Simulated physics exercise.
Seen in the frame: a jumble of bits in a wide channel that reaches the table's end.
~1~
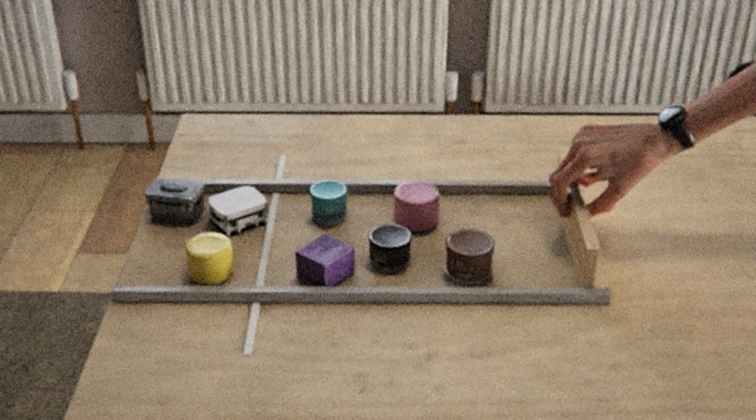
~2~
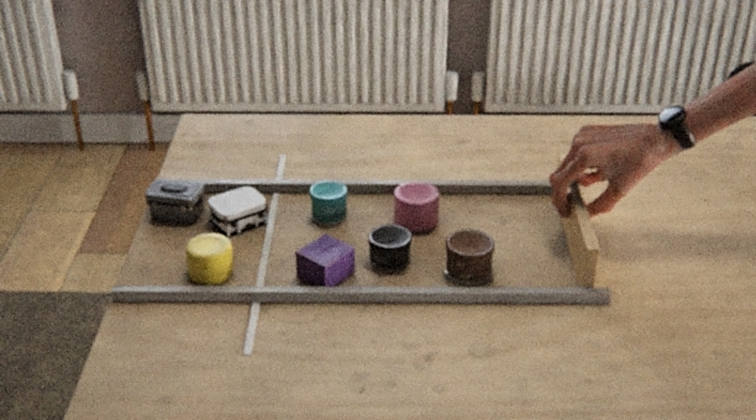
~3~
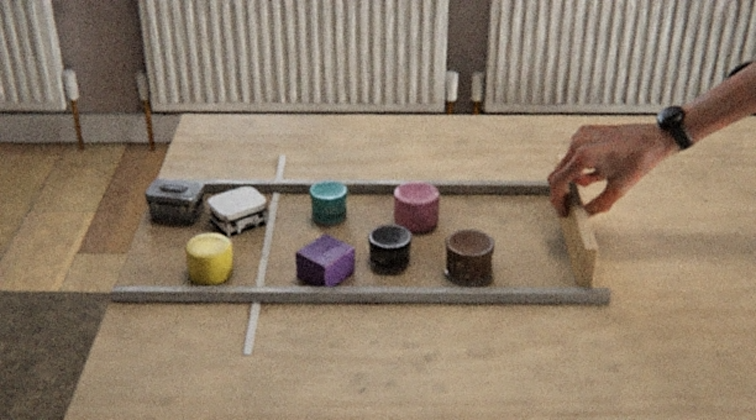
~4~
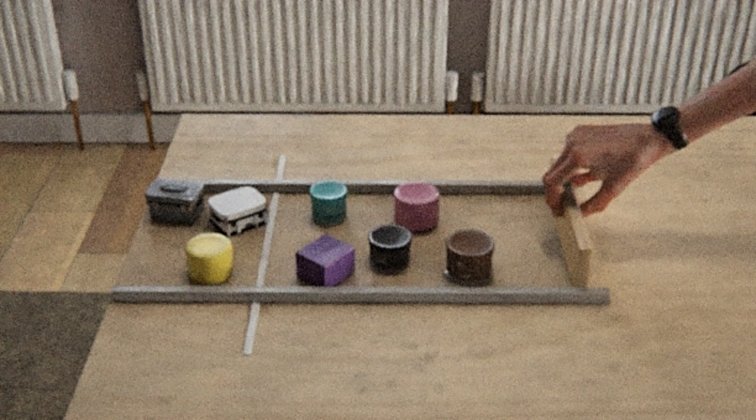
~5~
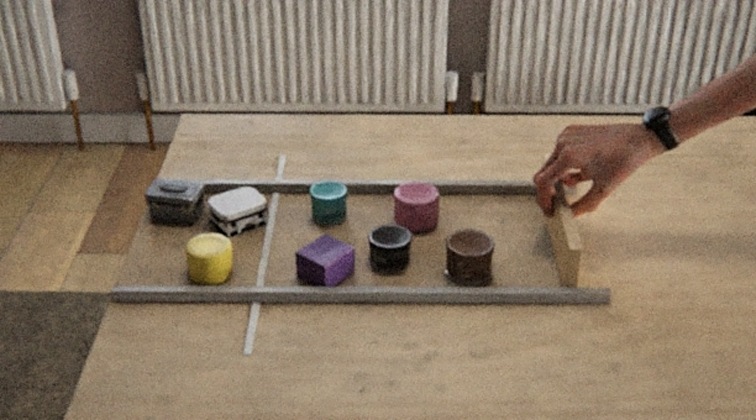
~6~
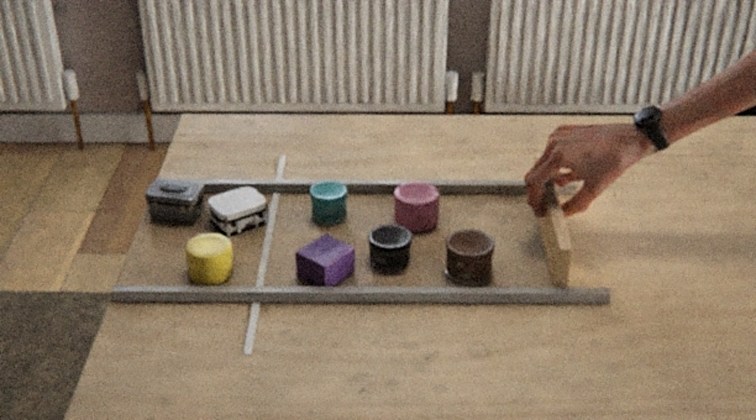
On a wooden table in front of white radiators, small pots, blocks and cases sit between two grey rails, with a pale strip of tape crossing beneath. A hand wearing a dark watch holds a wooden board upright at the right, then slides it slightly left, while the objects stay still.
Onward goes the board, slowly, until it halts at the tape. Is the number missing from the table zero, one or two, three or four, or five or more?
Turns out not one gets shoved off the end.
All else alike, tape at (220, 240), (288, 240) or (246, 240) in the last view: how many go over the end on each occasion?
So, one try after another, the floor gets 1, then 0, then 0.
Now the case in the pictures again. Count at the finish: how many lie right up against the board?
So the total is 3.
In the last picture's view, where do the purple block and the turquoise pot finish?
Listed in order, first is (195, 267) and the other is (230, 189).
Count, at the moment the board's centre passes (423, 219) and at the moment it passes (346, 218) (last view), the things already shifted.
3 by the first point, 5 by the second.
A little later, none off yet; grey case at rest near (176, 201); yellow lid at rest near (210, 259); white case at rest near (238, 212).
When it is over, the number that fall off is zero.
